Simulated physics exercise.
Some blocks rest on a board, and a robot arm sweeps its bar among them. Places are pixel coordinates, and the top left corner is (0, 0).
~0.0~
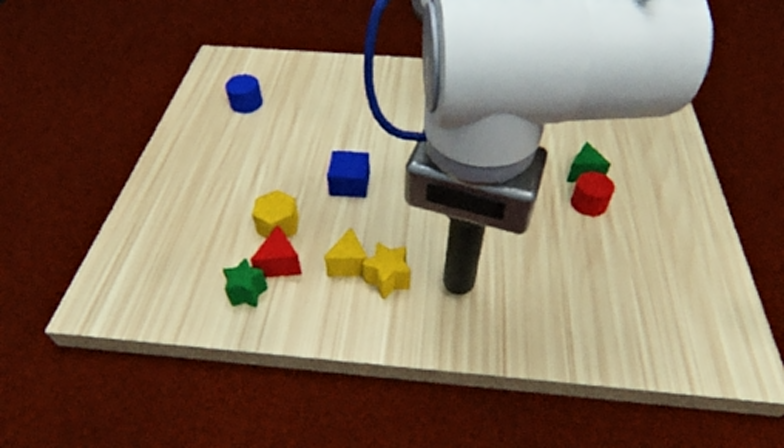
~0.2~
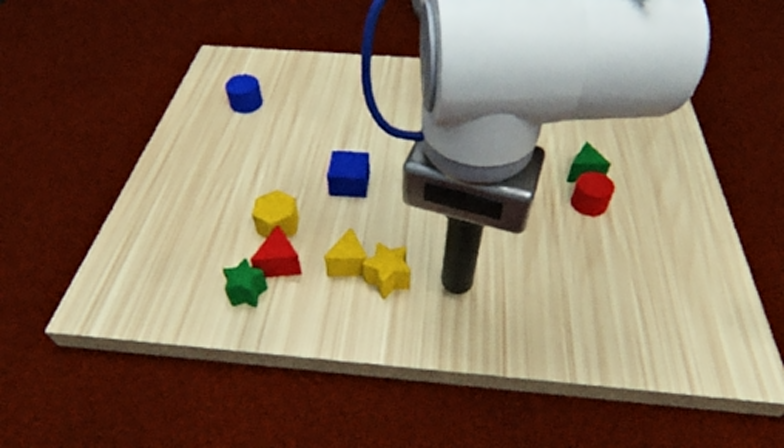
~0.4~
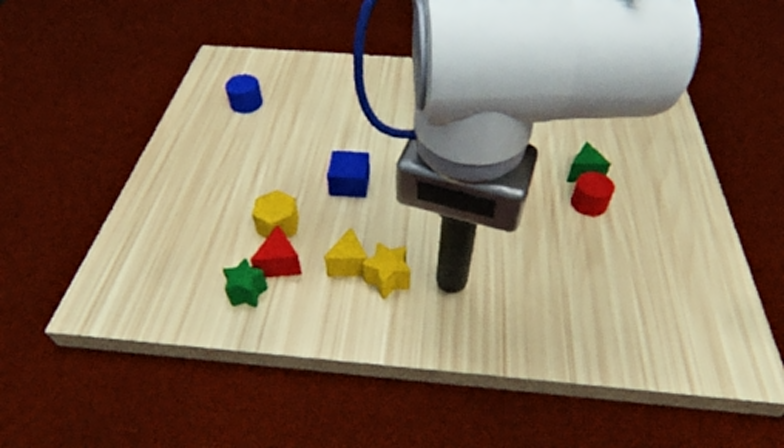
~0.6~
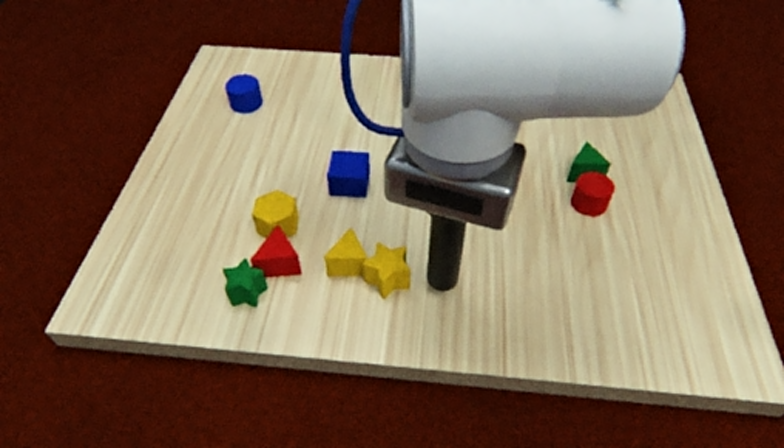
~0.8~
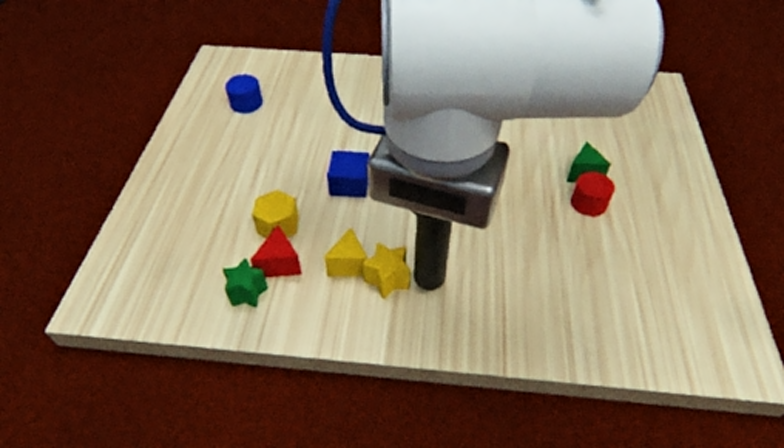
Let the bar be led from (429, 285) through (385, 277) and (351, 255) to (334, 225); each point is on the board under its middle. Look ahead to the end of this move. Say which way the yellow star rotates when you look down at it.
If we look at it from overhead, the yellow star pivots counter-clockwise.
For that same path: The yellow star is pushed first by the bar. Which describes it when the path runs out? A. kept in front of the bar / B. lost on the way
My pick is B.
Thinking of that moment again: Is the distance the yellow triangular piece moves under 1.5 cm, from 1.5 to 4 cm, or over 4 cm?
It shifts by more than 4 cm.
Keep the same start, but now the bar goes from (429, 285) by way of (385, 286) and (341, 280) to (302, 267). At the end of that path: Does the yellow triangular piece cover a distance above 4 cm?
Final answer: Yes.
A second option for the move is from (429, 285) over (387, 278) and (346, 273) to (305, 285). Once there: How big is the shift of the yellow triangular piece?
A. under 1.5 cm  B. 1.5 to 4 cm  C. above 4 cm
C.
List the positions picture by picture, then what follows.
In the first frame, lower end of the bar at (459, 283), tops of blocks, yellow hexagonal block at (274, 206), yellow triangular piece at (347, 247), yellow star at (388, 260).
In the second frame, bar at (457, 282), blocks as before.
In the third frame, bar at (451, 281), blocks as before.
In the fourth frame, bar at (442, 279), blocks as before.
In the fifth frame, bar at (429, 278), yellow hexagonal block at (274, 206), yellow triangular piece at (347, 247), yellow star at (388, 260).
On the path given first. One third of the way, bar at (384, 270); yellow triangular piece at (329, 237), turned 45° clockwise; yellow star at (350, 260).
Two thirds of the way, bar at (350, 247); yellow triangular piece at (303, 230), turned 80° clockwise; yellow star at (323, 253), turned 35° anticlockwise.
At the end, bar at (333, 218); yellow hexagonal block not moved; yellow triangular piece at (298, 226), turned 45° clockwise; yellow star at (322, 253), turned 40° anticlockwise.
